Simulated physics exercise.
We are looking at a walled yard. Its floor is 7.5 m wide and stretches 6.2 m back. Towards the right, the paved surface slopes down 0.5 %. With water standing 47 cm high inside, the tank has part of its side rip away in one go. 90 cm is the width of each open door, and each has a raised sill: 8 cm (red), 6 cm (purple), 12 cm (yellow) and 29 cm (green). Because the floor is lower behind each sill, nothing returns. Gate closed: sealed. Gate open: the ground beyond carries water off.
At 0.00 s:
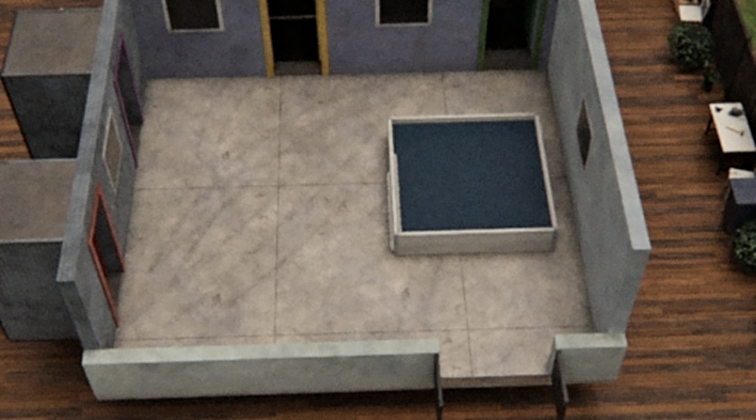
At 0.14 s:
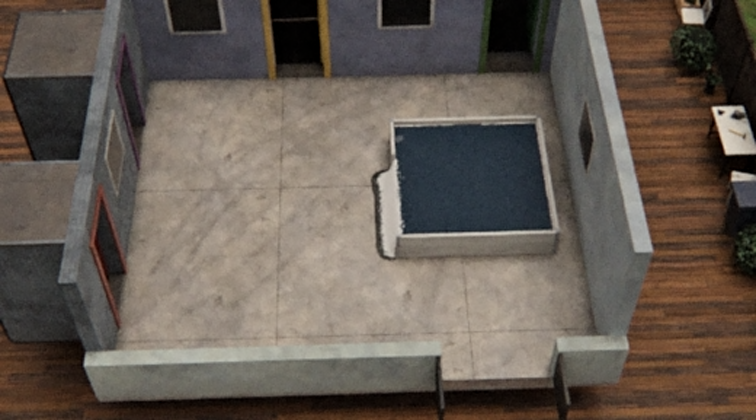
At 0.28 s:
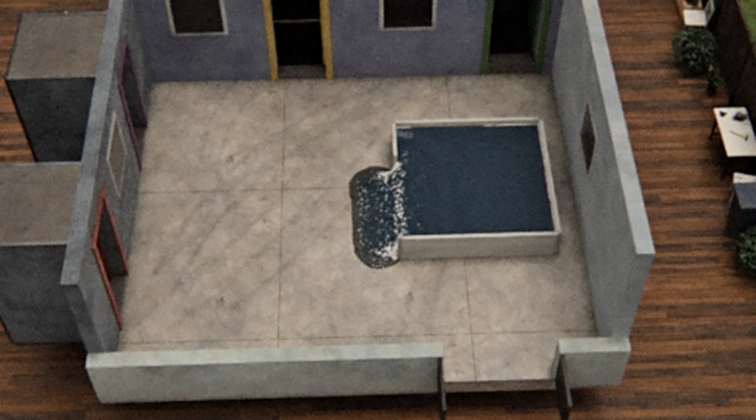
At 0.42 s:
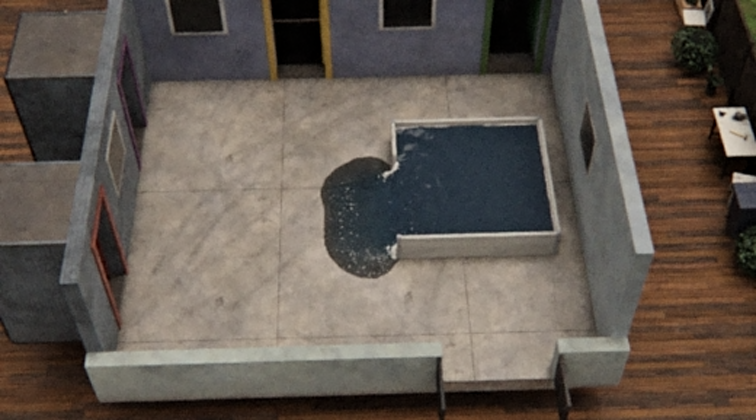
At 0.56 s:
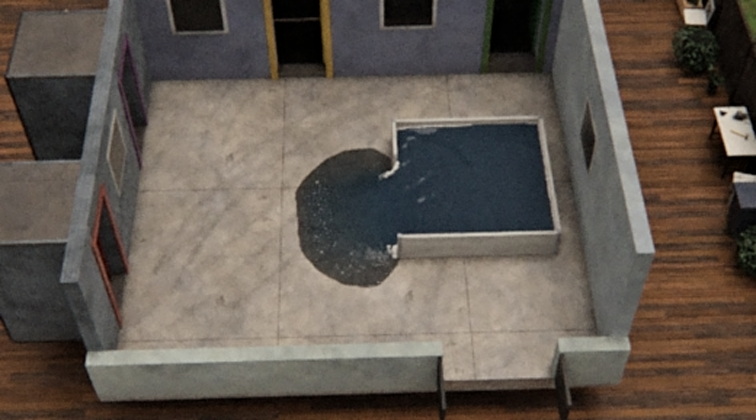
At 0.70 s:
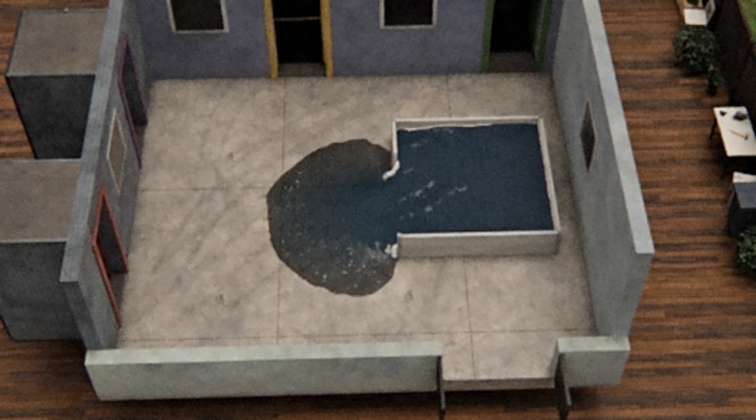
Dark water pouring from the broken left side of a square tank, spreading leftward in a rounded pool across a walled yard.
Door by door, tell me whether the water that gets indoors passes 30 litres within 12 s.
Here is the picture: At the red door it goes past 30 litres; at the purple door it goes past 30 litres; at the yellow door it stays within 30 litres; at the green door it stays within 30 litres.
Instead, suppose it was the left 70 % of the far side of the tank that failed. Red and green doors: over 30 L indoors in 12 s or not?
Door red stays within, door green stays within.
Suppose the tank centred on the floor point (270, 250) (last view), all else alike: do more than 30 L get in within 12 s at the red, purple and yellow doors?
Measured against that limit, red comes out beyond it, purple short of it and yellow short of it.
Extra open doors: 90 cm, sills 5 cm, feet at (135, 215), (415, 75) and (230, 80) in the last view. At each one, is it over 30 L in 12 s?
Note, doorways in listed order: Goes beyond, stays short, goes beyond.
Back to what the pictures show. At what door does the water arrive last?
The green door is last.
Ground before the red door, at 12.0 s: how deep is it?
Depth: Approx. 5.0 cm.
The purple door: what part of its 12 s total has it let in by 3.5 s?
Roughly 25%.
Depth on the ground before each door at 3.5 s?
Readings (cm): Red = 17; purple = 14; yellow = 0; green = 0.
After 1.4 s water covers 25 % of the floor and is deepest (26 cm) near (393, 234); red door not reached, purple door not reached, yellow door not reached, green door not reached.
After 2.2 s water covers 45 % of the floor and is deepest (26 cm) near (392, 217); red door 9 cm at the sill, 0 L in, purple door not reached, yellow door not reached, green door not reached.
After 3.5 s water covers 55 % of the floor and is deepest (30 cm) near (116, 364); red door 17 cm at the sill, 32 L in, purple door 14 cm at the sill, 22 L in, yellow door not reached, green door not reached.
After 7.0 s water covers 70 % of the floor and is deepest (12 cm) near (273, 264); red door 8 cm at the sill, 105 L in, purple door 11 cm at the sill, 65 L in, yellow door 5 cm at the sill, 0 L in, green door not reached.
After 12.0 s water covers 100 % of the floor and is deepest (12 cm) near (557, 119); red door 5 cm at the sill, 106 L in, purple door 7 cm at the sill, 91 L in, yellow door 7 cm at the sill, 0 L in, green door 10 cm at the sill, 0 L in.
